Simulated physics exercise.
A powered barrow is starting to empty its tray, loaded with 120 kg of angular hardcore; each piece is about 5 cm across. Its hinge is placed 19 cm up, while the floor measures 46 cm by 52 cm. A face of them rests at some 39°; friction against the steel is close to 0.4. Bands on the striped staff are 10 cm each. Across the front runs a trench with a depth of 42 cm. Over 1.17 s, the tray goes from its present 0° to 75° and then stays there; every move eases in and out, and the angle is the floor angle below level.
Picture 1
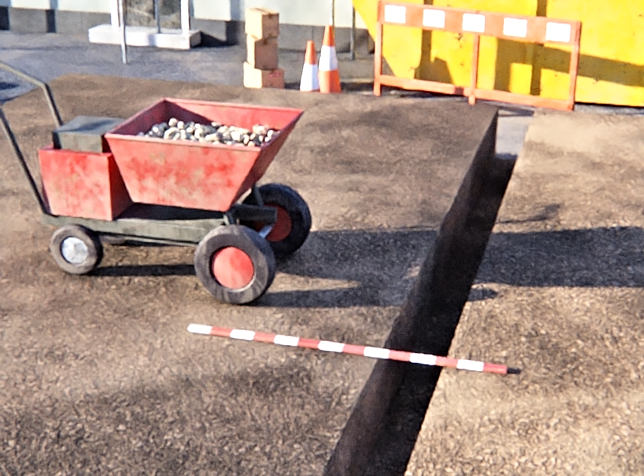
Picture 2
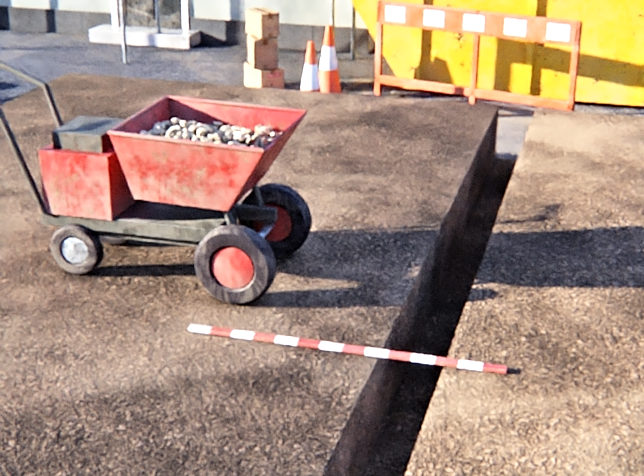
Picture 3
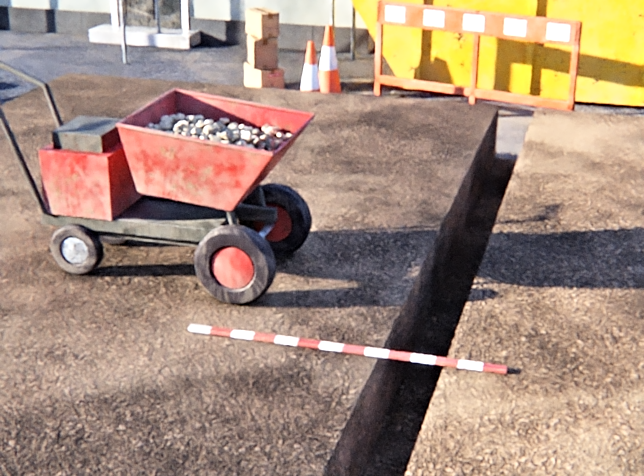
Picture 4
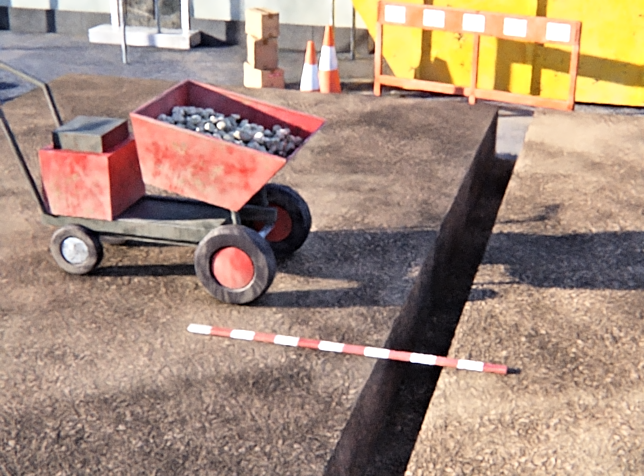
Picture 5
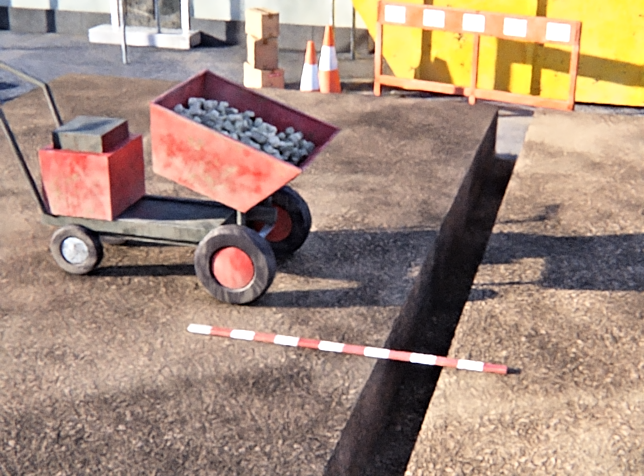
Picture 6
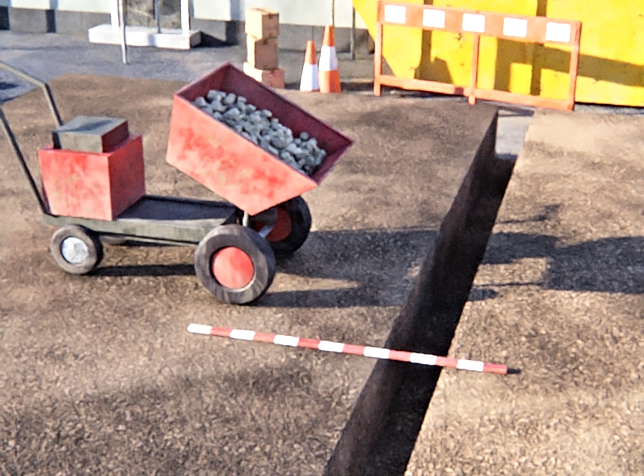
A red wheeled barrow full of grey stones stood beside a narrow trench, with a striped staff on the ground, and its tray slowly tilted down toward the right while the wheels stayed put.
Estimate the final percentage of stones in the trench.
I would say 56 percent.
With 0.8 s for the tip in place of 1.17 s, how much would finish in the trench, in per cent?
Roughly 60% would finish there.
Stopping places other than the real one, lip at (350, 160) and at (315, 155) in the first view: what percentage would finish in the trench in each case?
From the first place around 30 per cent, from the other around 60.
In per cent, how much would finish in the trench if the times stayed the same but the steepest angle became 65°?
Some 20 in a hundred, I'd say.
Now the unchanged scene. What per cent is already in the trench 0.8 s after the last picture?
Roughly 10 percent of the load.
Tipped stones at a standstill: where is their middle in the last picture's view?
Near (427, 358).
Then, 0.4 s after the last picture the floor is at 63°, 100 % in the tray; the foremost stones are at (358, 230).
Then, 0.8 s after the last picture the floor is at 75°, 82 % in the tray, 8 % short of the trench, 10 % in the trench; the foremost stones are at (449, 353).
Then, 1.1 s after the last picture the floor is at 75°, 55 % in the tray, 13 % short of the trench, 32 % in the trench; the foremost stones are at (459, 358).
Then, 3.1 s after the last picture the floor is at 75°, 23 % in the tray, 21 % short of the trench, 56 % in the trench; the foremost stones are at (453, 385).
